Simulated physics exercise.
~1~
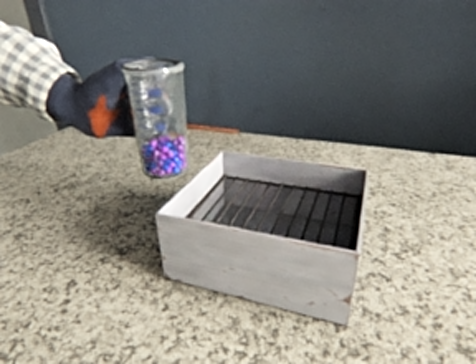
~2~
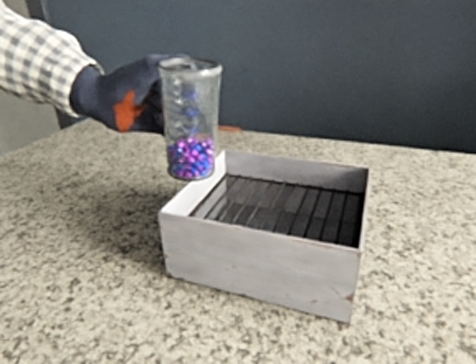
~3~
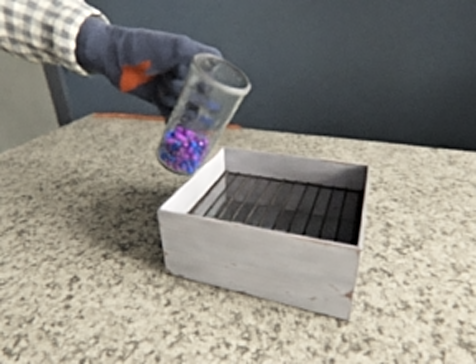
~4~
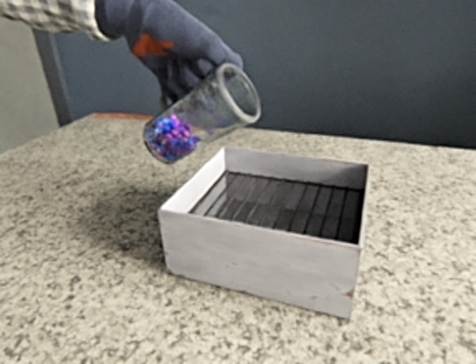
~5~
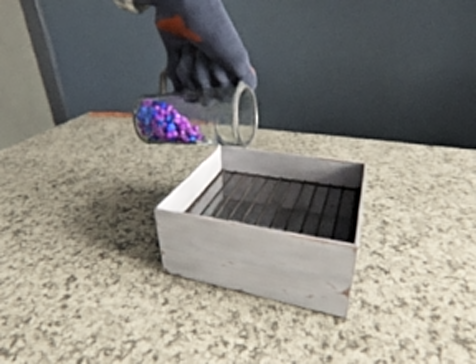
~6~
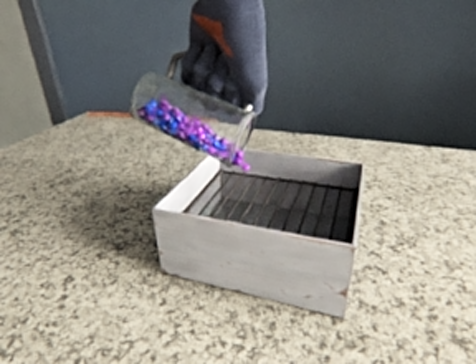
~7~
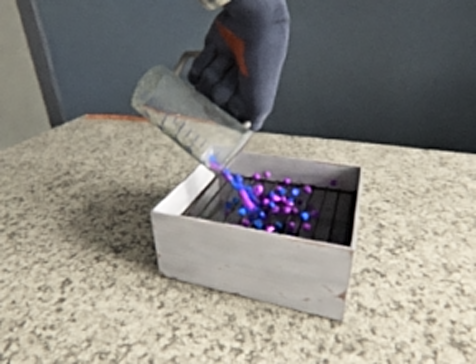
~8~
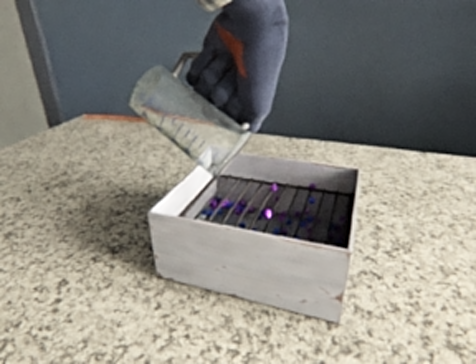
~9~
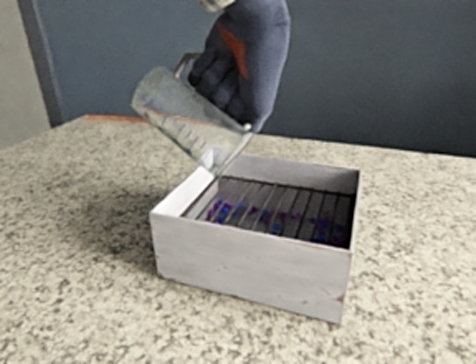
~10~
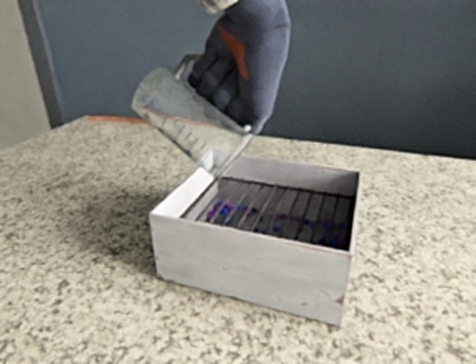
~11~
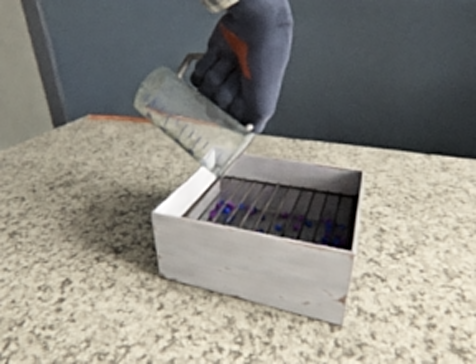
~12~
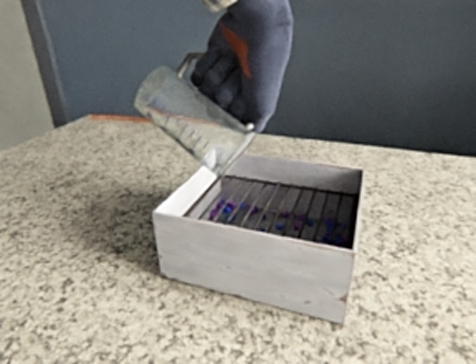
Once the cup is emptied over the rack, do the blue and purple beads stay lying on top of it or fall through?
Both the blue and the purple beads fall through. They end up beneath the bars of the rack, inside the box.
